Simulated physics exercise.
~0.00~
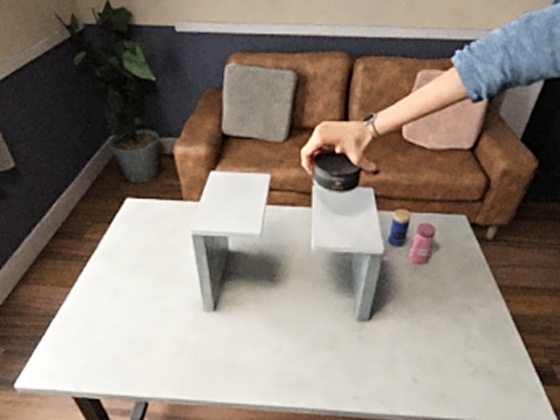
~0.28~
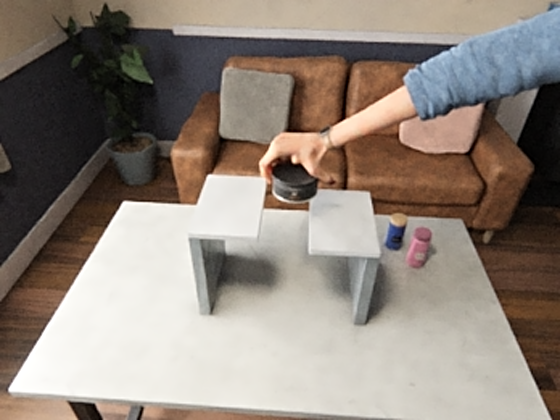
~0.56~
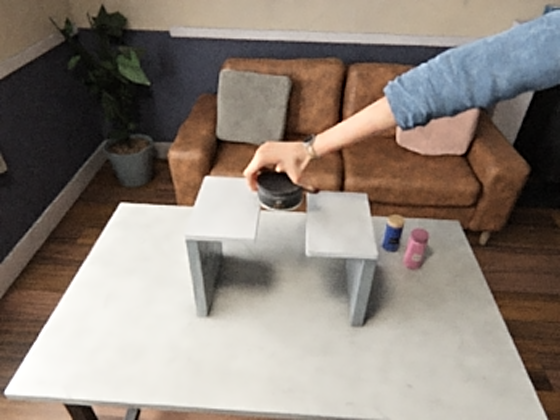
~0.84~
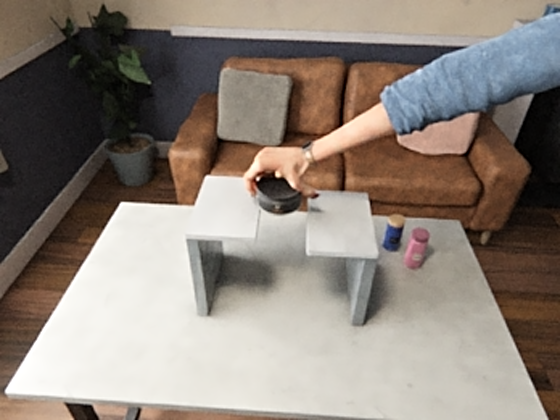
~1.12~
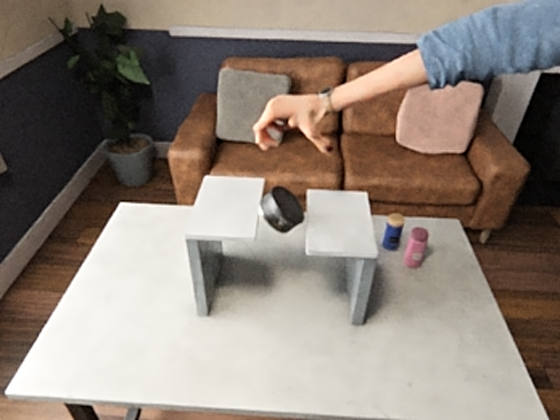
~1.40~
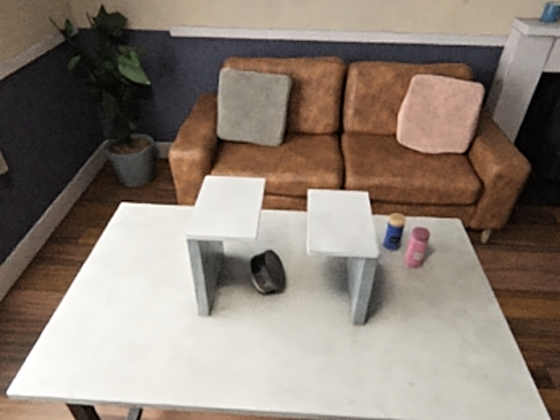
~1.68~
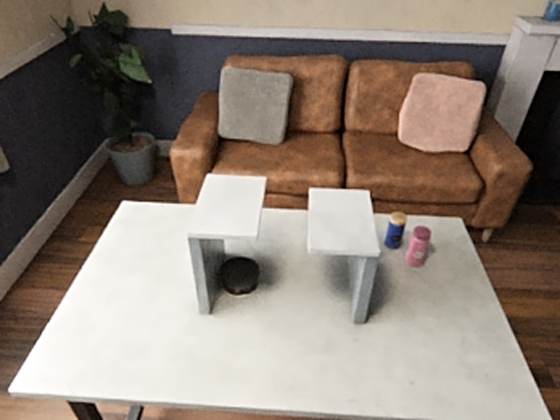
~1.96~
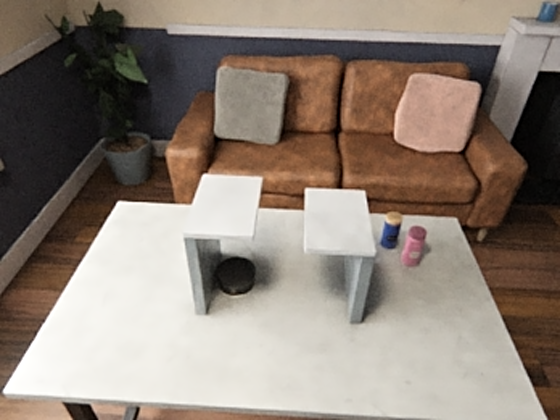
A small black tub is held by a hand over the right of two grey ledges on a pale table, seen from slightly above by a gently swaying camera. A brown sofa with grey and pink cushions and a leafy plant stand behind, and a blue shaker and a pink one sit to the right. The hand carries the tub left and lowers it over the gap, then lets go and draws back. The tub tilts and drops between the ledges, landing on its side. It settles flat on the table beside the left ledge's support, the shakers unmoved.
